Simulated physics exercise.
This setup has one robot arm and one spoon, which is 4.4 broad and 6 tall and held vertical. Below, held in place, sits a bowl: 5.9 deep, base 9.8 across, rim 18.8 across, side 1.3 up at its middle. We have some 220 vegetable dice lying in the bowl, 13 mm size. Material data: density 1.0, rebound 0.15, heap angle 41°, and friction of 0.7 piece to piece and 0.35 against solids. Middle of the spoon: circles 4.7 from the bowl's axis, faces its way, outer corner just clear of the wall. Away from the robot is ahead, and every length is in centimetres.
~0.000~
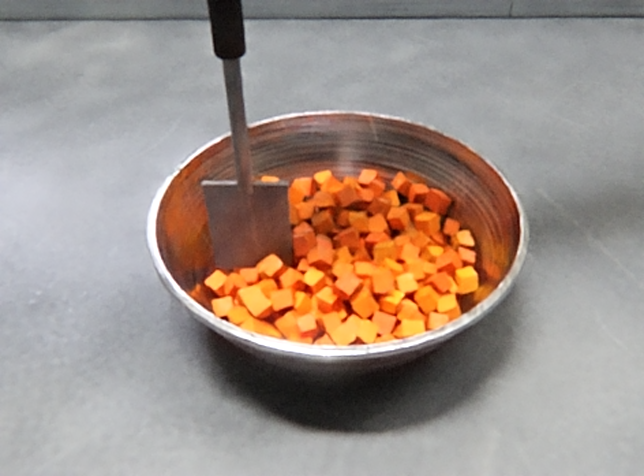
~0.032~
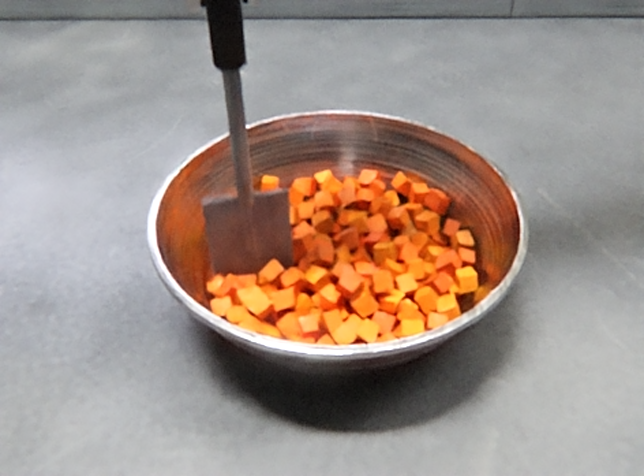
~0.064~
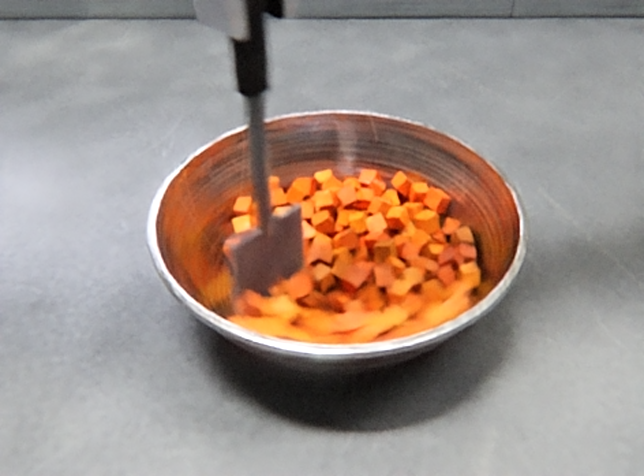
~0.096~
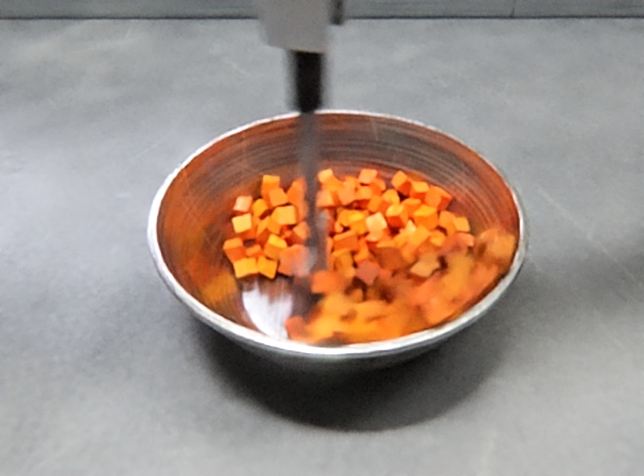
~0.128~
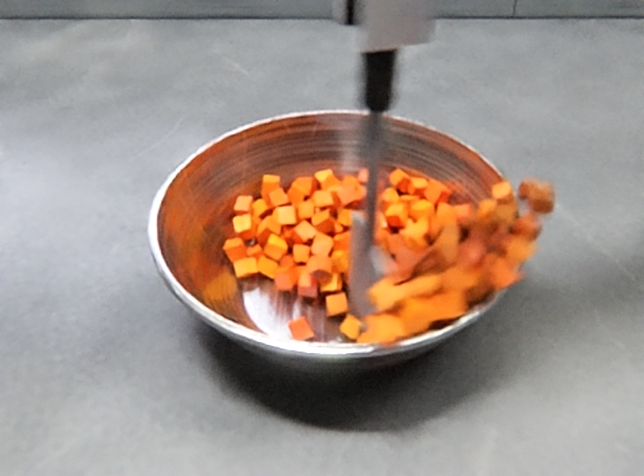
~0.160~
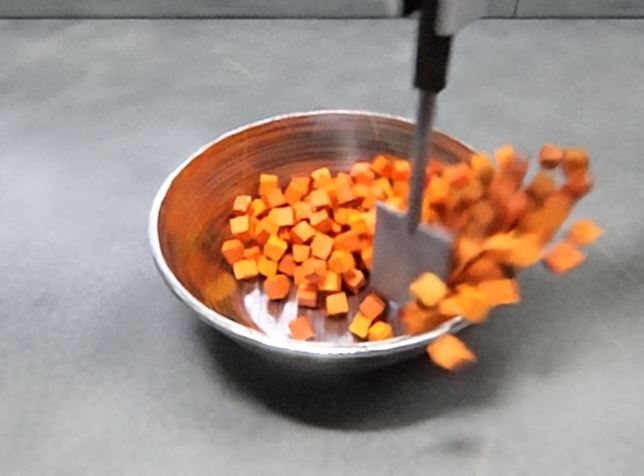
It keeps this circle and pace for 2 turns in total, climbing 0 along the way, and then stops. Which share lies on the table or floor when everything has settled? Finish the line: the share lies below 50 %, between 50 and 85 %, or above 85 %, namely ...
... between 50 and 85 %.
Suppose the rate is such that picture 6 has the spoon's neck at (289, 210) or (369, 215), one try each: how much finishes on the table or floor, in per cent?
Roughly 25 and 50 percent, in that order.
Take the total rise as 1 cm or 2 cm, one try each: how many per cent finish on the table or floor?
That gives about 60 per cent and 60 per cent, in order.
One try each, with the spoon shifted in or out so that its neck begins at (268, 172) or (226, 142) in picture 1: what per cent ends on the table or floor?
Close to 40 and 65 in a hundred.
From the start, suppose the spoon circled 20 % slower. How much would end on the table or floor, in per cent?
That would be some 60 percent.
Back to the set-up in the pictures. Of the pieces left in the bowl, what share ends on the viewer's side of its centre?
It comes to near 55 percent.
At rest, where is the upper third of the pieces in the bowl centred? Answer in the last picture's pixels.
In the final view it lies around (328, 327).
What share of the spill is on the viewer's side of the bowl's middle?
Roughly 40 per cent.
After 0.38 s, 5° round, highest piece 10 above the table; 130 in the bowl, 55 on the table or floor, 36 in flight or on the tool.
After 0.60 s, 228° round, highest piece 8 above the table; 116 on the table or floor, 92 in the bowl, 13 in flight or on the tool.
After 0.91 s, 0° round, highest piece 7 above the table; 144 on the table or floor, 77 in the bowl.
After 1.61 s, 0° round, highest piece 7 above the table; 144 on the table or floor, 77 in the bowl.
In the end, 144 on the table or floor, 77 in the bowl. That is 65 % on the table or floor.
